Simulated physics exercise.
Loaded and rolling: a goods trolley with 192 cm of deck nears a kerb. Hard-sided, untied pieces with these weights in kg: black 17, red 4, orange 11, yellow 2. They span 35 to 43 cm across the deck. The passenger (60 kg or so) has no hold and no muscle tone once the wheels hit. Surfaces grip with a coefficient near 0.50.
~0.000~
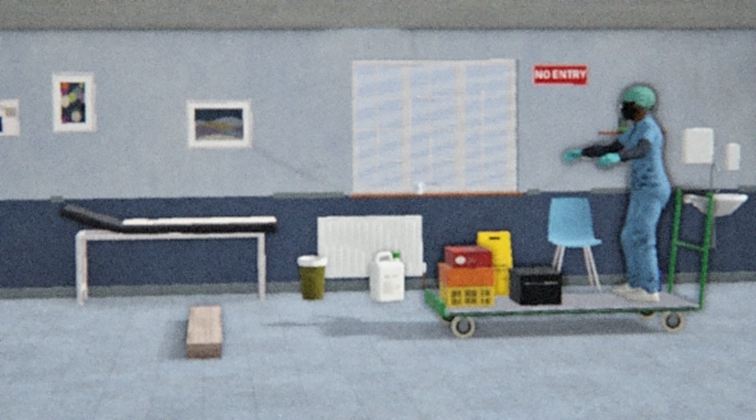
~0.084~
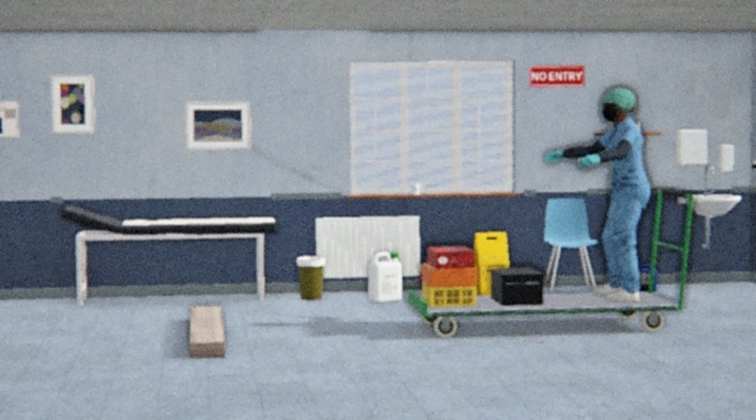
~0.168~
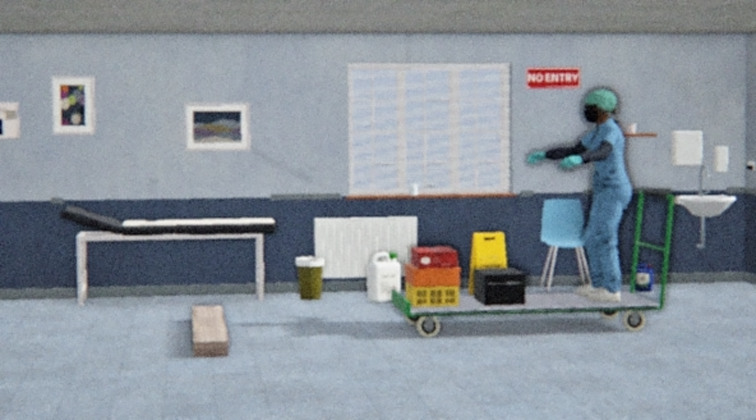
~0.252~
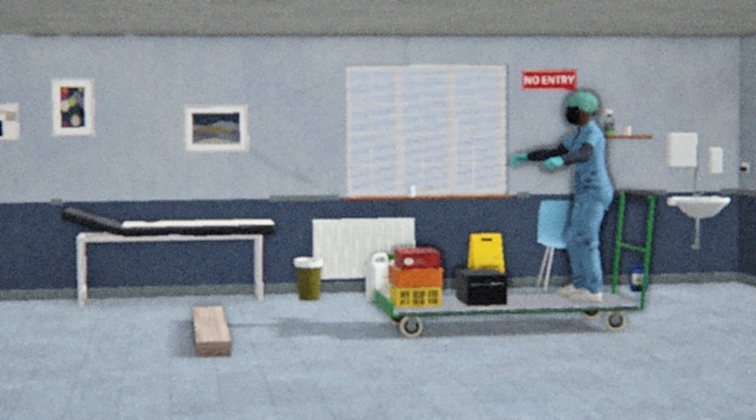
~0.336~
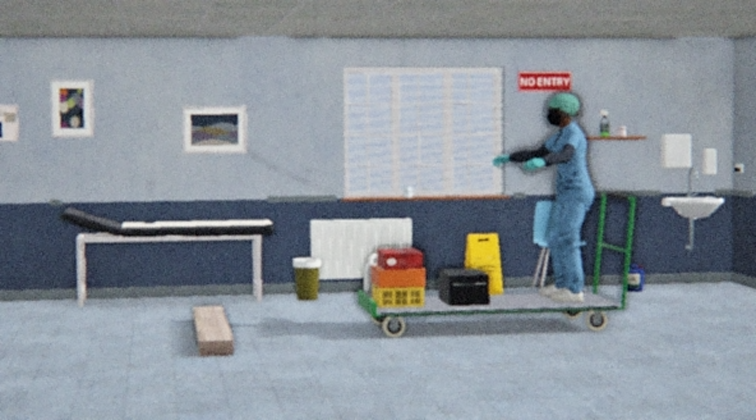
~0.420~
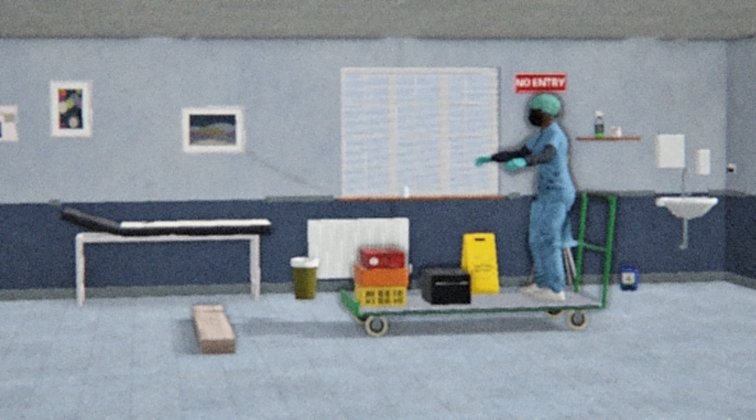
A green-framed flat trolley carrying a standing figure in blue scrubs, green cap and dark face covering rolls through a pale-blue and navy clinic room, seen from the side. Red, orange and yellow crates sit stacked near its left end beside a black box, with a couch and wooden block farther left. The trolley glides steadily left, the figure's gloved arms staying outstretched, while the view shifts slightly.
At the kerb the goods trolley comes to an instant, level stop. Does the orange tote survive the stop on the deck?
The orange tote ends off the deck.
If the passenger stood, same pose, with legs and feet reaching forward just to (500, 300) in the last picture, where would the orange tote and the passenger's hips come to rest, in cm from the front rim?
Then orange 40 past, hips 90 behind.
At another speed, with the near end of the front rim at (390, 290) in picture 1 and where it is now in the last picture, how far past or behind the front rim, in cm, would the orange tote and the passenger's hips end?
Then orange 20 behind, hips 140 behind.
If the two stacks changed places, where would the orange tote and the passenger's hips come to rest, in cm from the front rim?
Then orange 50 behind, hips 130 behind.
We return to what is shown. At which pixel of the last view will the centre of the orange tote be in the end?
Around (162, 311).
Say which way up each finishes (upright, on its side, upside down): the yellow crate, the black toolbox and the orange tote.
Yellow upright, black upright, orange upside down.
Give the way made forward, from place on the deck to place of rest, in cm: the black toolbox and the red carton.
About: Black 25, red 70.
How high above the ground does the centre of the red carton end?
Some 5 cm up.
The wheels strike at 1.07 s.
After 1.62 s the orange tote is 7 cm past the rim, tilted 85°, near (206, 297) in the last picture's view.
After 2.07 s the orange tote is 41 cm past the rim, tilted 180°, near (163, 311) in the last picture's view.
At rest, 2.6 s, past the rim, red carton and orange tote; behind it, black toolbox, yellow crate and the passenger's hips.
